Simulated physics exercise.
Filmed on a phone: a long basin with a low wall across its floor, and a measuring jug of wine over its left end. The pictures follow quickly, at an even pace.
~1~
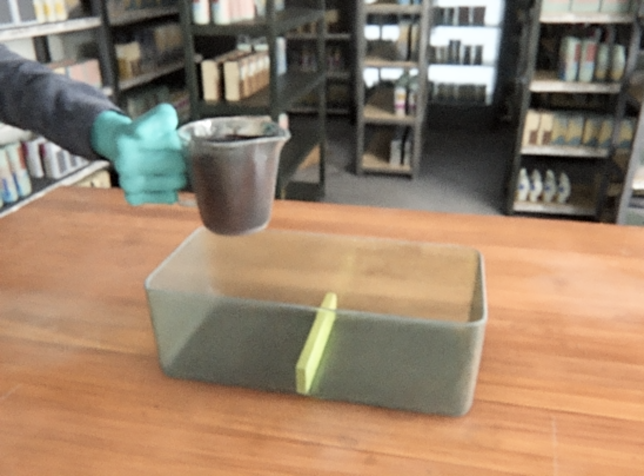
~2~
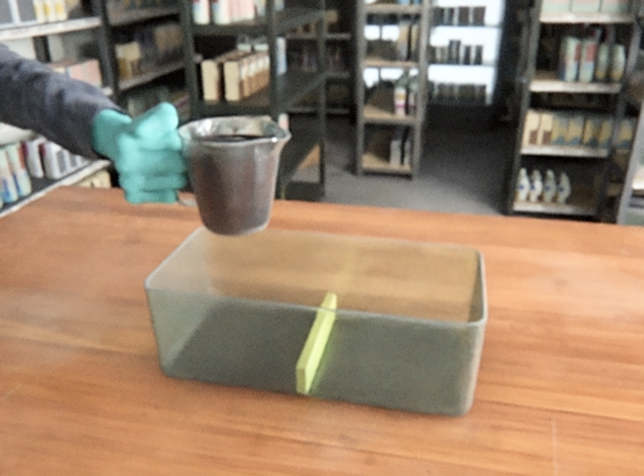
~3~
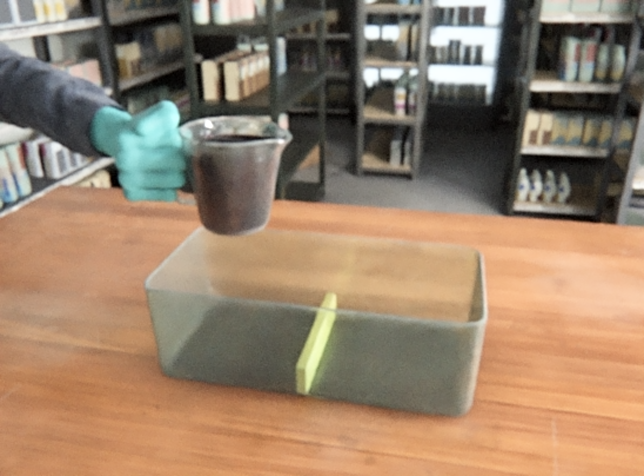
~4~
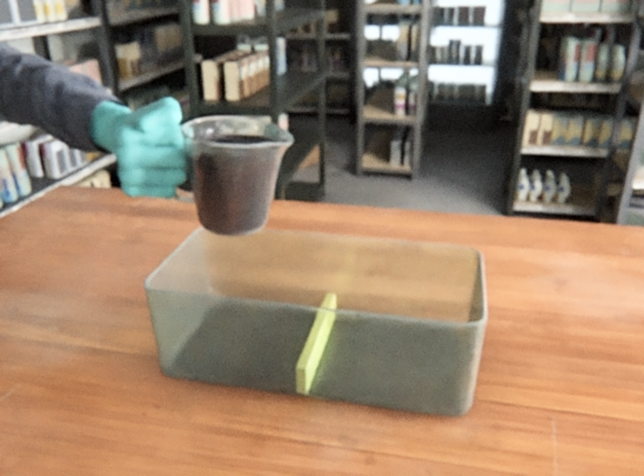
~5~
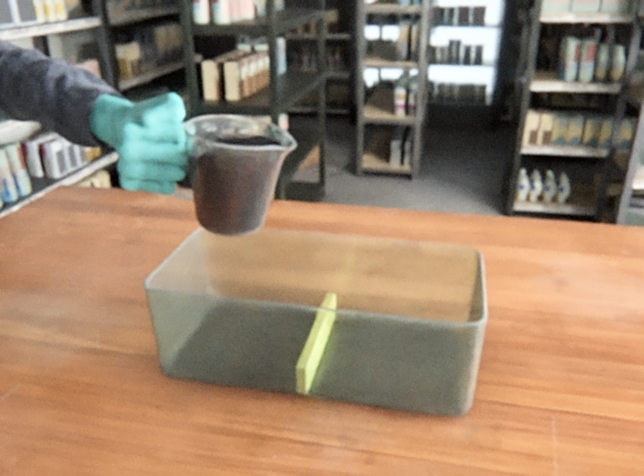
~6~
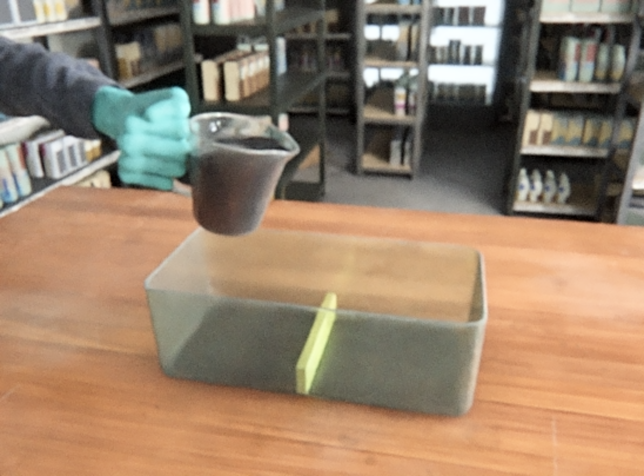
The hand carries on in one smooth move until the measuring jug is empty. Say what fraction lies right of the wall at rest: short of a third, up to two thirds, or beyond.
It comes to over two thirds.
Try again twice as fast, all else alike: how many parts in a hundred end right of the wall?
Close to 85 per cent.
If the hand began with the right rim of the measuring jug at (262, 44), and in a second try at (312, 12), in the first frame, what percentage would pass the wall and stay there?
First some 85, then 90 per cent.
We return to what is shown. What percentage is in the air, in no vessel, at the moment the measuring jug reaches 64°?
Some 15 per cent.
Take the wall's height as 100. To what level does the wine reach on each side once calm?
Left about 0, right about 50.
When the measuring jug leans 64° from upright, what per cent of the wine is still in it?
Some 70 per cent.
A moment on, the measuring jug is tipped part way and 70 per cent is still to pour, 0 is left of the wall and 14 right of it.
Next, the measuring jug is tipped on its side and 14 per cent is still to pour, 4 is left of the wall and 74 right of it.
Then the measuring jug is tipped right over and 0 per cent is still to pour, 10 is left of the wall and 89 right of it.
Later the measuring jug is tipped right over and 0 per cent is still to pour, 10 is left of the wall and 89 right of it.
Finally, 10 per cent lies left of the wall, 89 right of it and 1 outside.
